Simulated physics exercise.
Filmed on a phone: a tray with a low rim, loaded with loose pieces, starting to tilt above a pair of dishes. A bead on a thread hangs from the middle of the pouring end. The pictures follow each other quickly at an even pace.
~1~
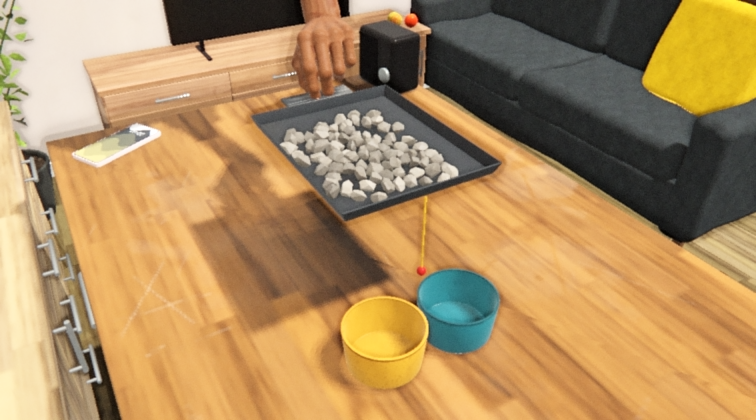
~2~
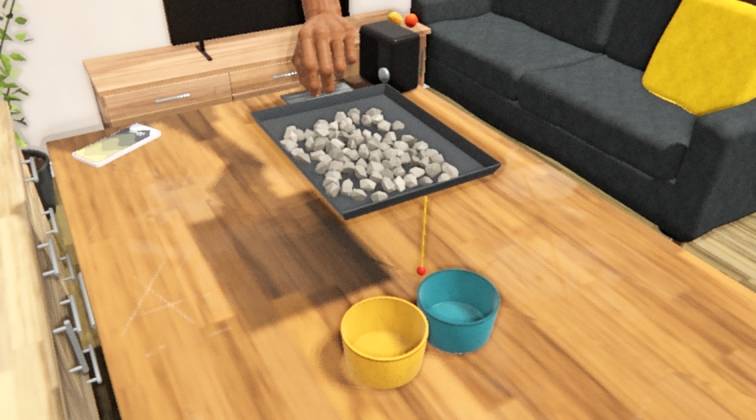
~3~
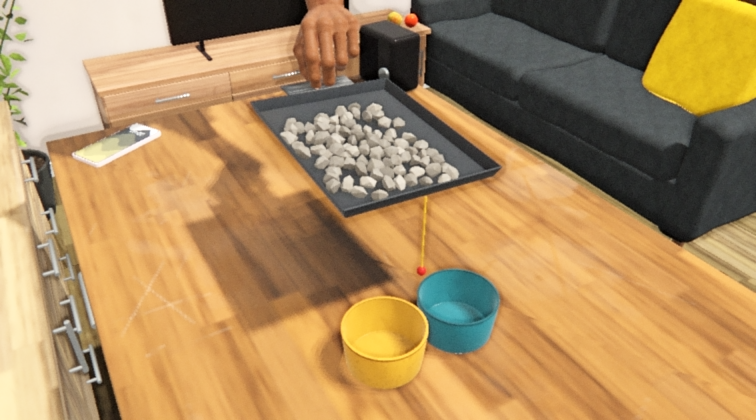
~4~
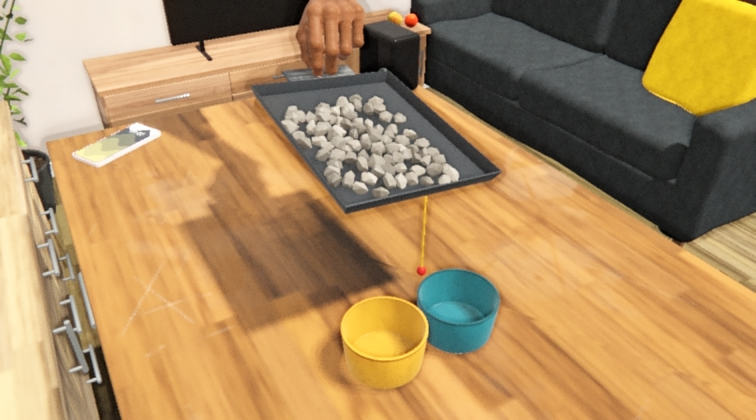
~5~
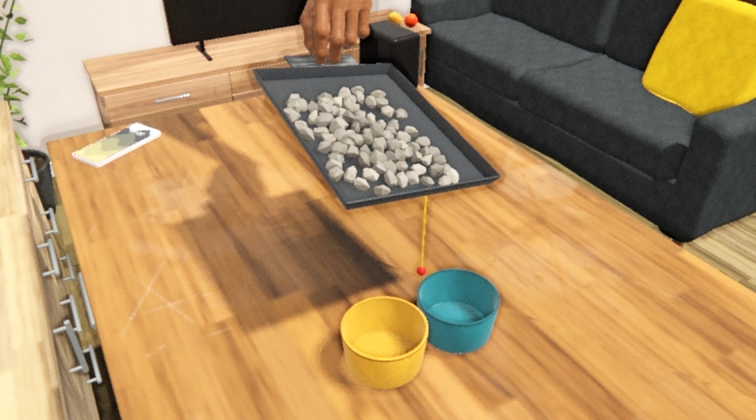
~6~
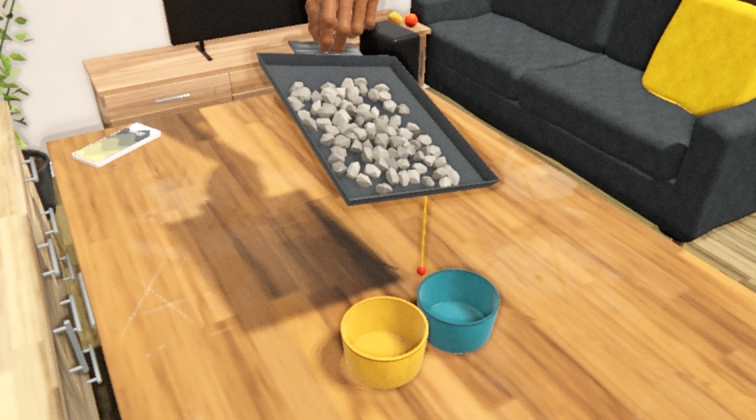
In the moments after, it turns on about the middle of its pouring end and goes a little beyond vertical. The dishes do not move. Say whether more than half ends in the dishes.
The two hold less than half of the load.
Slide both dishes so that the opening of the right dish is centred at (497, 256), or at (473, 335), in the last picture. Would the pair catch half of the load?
First above a half, then not half.
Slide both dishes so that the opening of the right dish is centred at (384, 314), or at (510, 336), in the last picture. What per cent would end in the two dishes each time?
About 0 and 0 per cent.
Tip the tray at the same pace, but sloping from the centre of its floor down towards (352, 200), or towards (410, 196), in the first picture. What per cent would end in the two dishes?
First some 40, then 80 per cent.
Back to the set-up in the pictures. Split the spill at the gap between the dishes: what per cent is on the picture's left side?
Some 10 per cent.
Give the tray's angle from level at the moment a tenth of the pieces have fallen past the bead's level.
At some 70 degrees.
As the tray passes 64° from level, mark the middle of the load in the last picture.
At about (458, 173).
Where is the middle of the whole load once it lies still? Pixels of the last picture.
Around (495, 290).
Soon after the last picture, tray tipped steeply; most on the tray; a stray few outside both; about a quarter in the air.
A little later, tray tipped past a quarter turn; about a quarter in the right dish; most outside both; a stray few in the air.
Later still, tray tipped past a quarter turn; about a quarter in the right dish; most outside both.
At rest, tray tipped past a quarter turn; none in the left dish; about a quarter in the right dish; most outside both.
